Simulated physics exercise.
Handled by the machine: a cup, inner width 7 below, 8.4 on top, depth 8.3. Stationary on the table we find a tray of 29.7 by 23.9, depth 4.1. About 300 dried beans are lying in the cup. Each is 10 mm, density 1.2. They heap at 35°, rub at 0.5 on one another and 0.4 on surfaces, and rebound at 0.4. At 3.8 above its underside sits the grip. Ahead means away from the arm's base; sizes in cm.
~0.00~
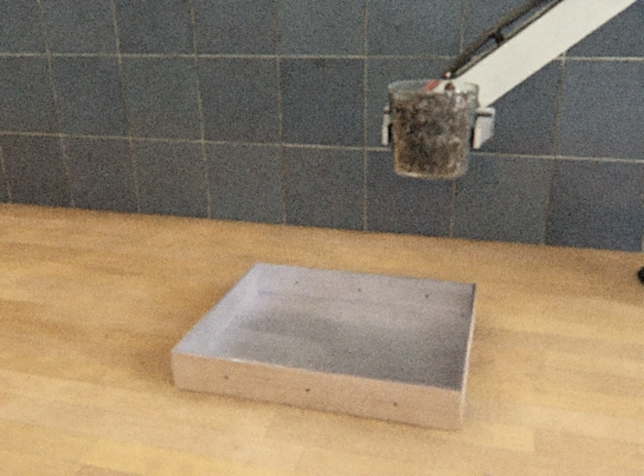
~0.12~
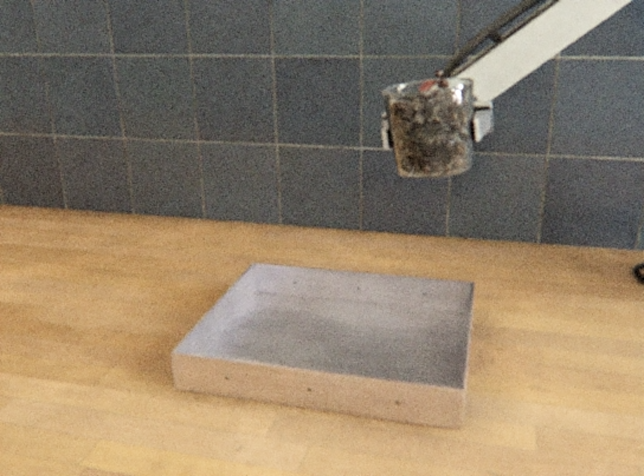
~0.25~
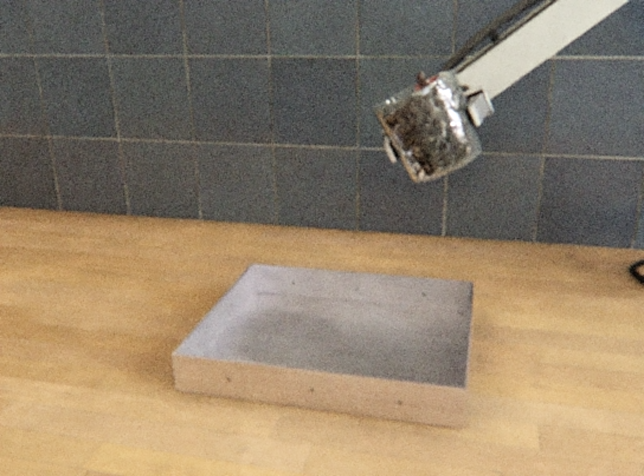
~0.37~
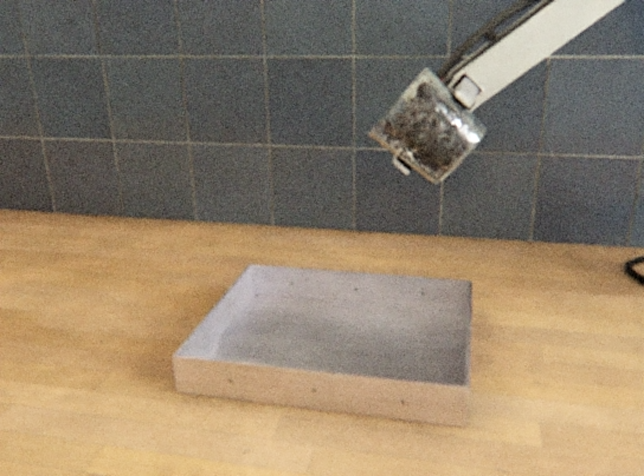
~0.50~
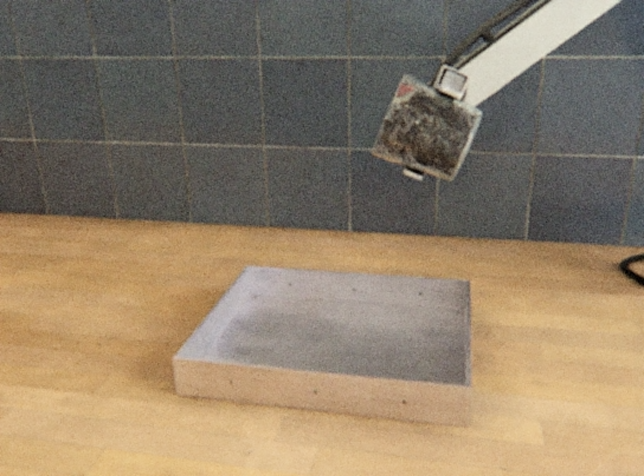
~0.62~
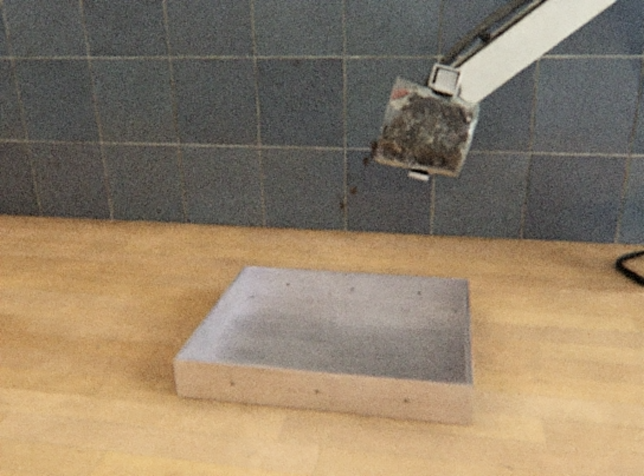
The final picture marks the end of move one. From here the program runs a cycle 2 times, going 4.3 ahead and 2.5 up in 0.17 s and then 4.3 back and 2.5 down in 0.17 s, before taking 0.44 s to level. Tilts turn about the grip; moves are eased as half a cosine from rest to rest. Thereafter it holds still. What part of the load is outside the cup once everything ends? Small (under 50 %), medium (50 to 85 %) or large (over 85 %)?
Medium.
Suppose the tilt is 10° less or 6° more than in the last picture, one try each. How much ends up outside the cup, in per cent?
I'd say close to 40 and 75 per cent, in that order.
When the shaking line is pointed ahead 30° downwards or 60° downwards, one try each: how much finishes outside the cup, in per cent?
Try one gives about 30 in a hundred, try two about 10 in a hundred.
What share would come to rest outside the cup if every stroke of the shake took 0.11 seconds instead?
It would be some 95 %.
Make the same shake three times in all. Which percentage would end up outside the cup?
It would then be around 70 per cent.
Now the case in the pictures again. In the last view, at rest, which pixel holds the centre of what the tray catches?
Roughly at (310, 341) in the last picture.
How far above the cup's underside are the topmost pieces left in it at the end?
I'd put it at close to 6.0 centimetres.
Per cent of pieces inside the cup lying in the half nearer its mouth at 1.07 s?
That share comes to roughly 50 percent.
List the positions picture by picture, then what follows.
Cup middle at (432, 130), level; upper third of the load around (434, 112), from x 395 to 470, top at y 75; 304 in the cup, in the first frame.
Cup middle at (431, 129), tilted 7° forward; upper third of the load around (436, 111), from x 395 to 465, top at y 75, in the second frame.
Cup middle at (431, 130), tilted 26° forward; upper third of the load around (434, 113), from x 390 to 470, top at y 75, in the third frame.
Cup middle at (430, 130), tilted 50° forward; upper third of the load around (434, 112), from x 390 to 475, top at y 90, in the fourth frame.
Cup middle at (428, 131), tilted 69° forward; upper third of the load around (431, 114), from x 385 to 470, top at y 95, in the fifth frame.
Cup middle at (428, 131), tilted 76° forward; upper third of the load around (435, 116), from x 345 to 470, top at y 100; 301 in the cup, 3 in flight or on a rim, in the sixth frame.
After 1.07 s, tilted 76° forward, highest piece 29 above the table; 187 in the cup, 105 in the tray, 12 in flight or on a rim.
After 1.52 s, tilted 39° forward, highest piece 28 above the table; 180 in the tray, 119 in the cup, 5 in flight or on a rim.
After 1.94 s, level, highest piece 28 above the table; 185 in the tray, 119 in the cup.
After 2.99 s, level, highest piece 28 above the table; 185 in the tray, 119 in the cup.
At rest, 185 in the tray, 119 in the cup. That is 61 % outside the cup.
